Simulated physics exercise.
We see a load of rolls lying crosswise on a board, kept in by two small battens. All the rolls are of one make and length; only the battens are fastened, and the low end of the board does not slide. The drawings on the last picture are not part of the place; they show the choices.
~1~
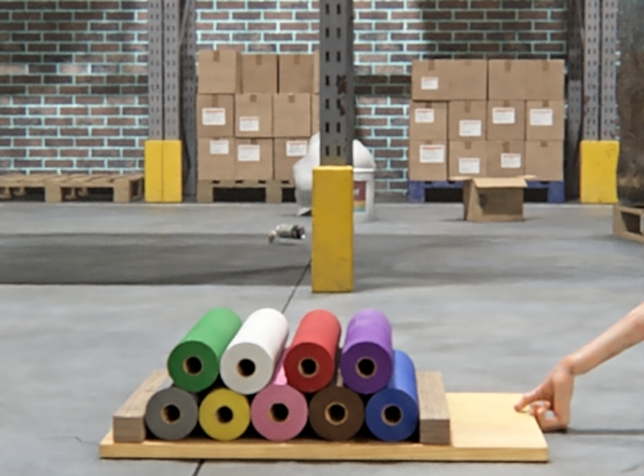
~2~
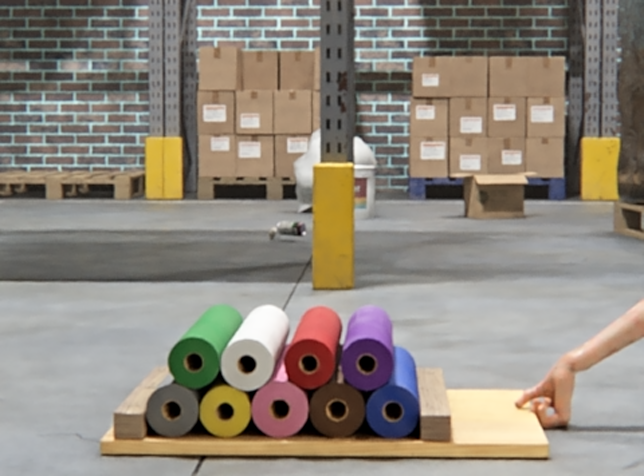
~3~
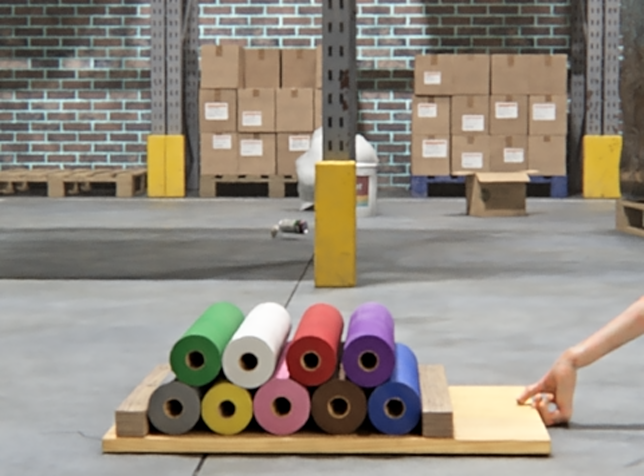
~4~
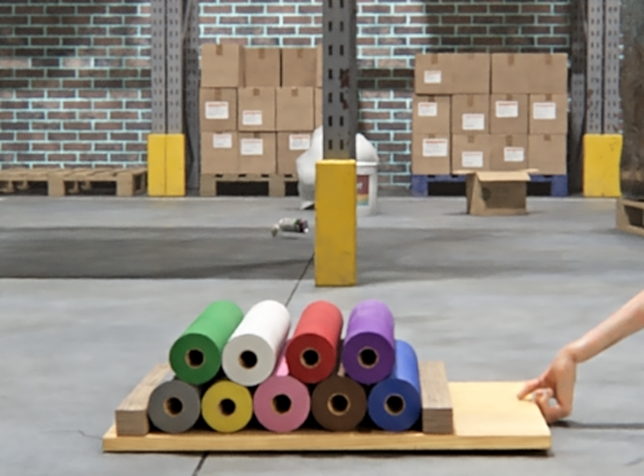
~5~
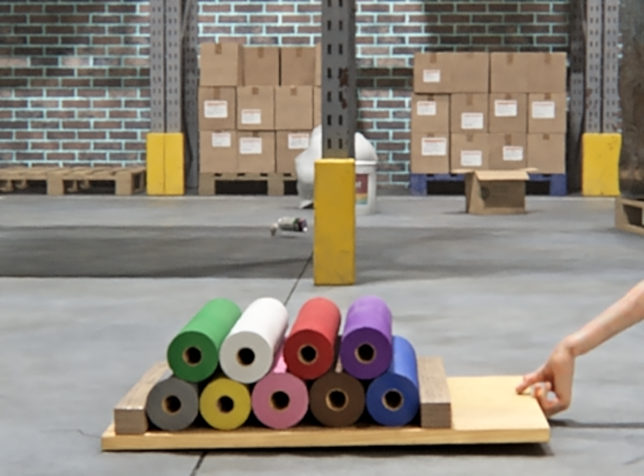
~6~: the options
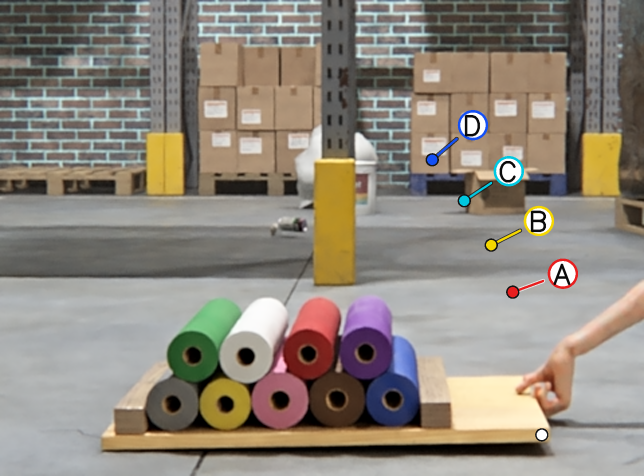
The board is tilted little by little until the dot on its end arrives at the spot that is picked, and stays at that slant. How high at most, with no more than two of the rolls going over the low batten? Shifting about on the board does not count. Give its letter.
Raise it to B.
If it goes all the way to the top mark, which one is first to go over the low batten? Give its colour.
It is the green one.
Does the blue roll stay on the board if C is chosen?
Yes, with C.
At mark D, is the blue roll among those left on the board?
Yes, with D.
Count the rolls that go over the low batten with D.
At D the number is four.
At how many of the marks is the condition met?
Two of them.
On the marked copy, A at (513, 292); B at (491, 245); C at (464, 201); D at (432, 160); the white dot at (542, 435).
With B. Early on, board at 16°.
Further on, board at 27°.
At the end, board at 27°, two over the low batten (white, green).
As for the rest, A none over the low batten; C four over the low batten (purple, white, green, red); D four over the low batten (purple, white, green, red).
